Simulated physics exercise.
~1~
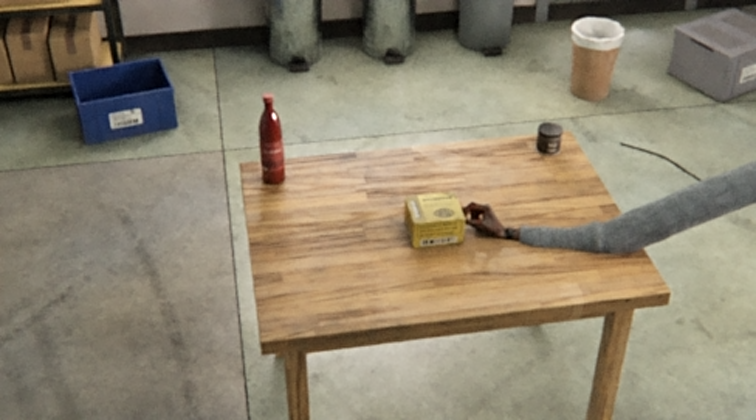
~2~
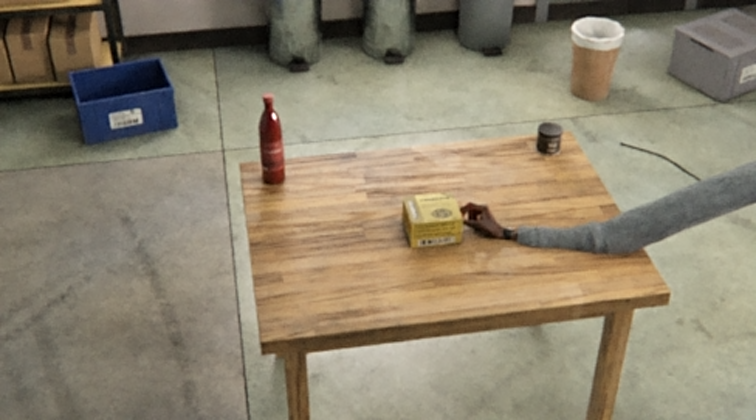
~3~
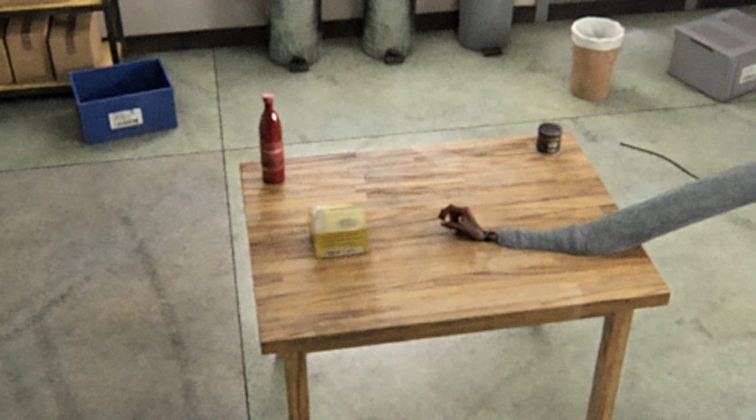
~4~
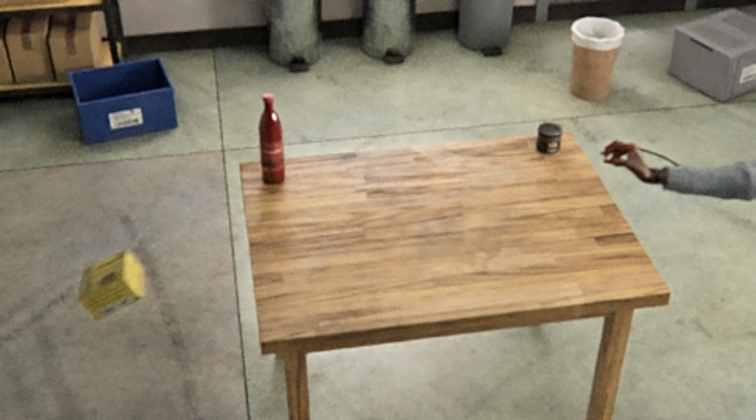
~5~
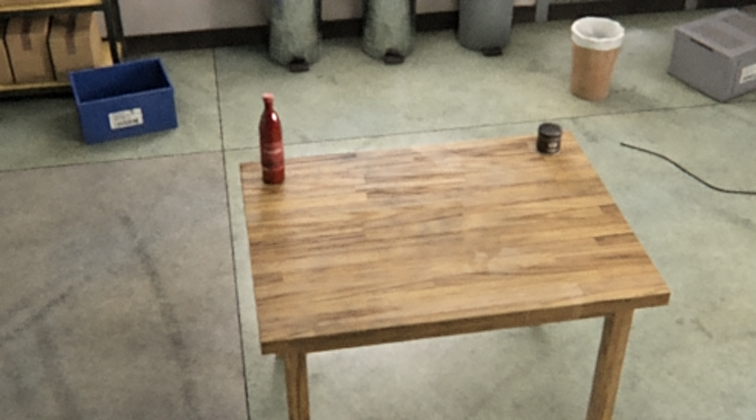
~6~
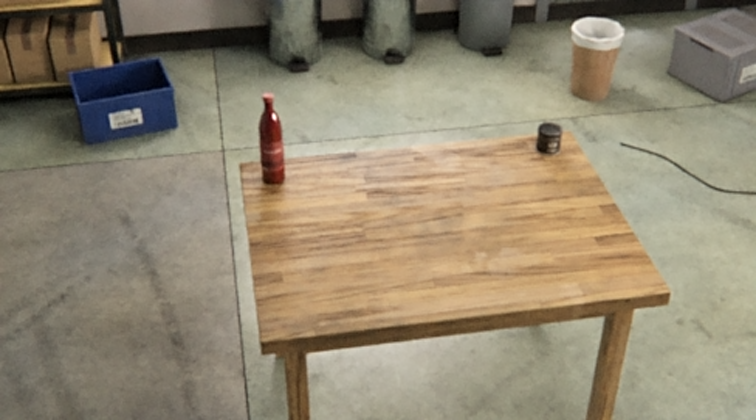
A yellow box, shoved by a hand reaching in from the right, slides left across a wooden table, tips off the edge and drops out of view as the arm withdraws, leaving the red bottle and small black tin standing in place.
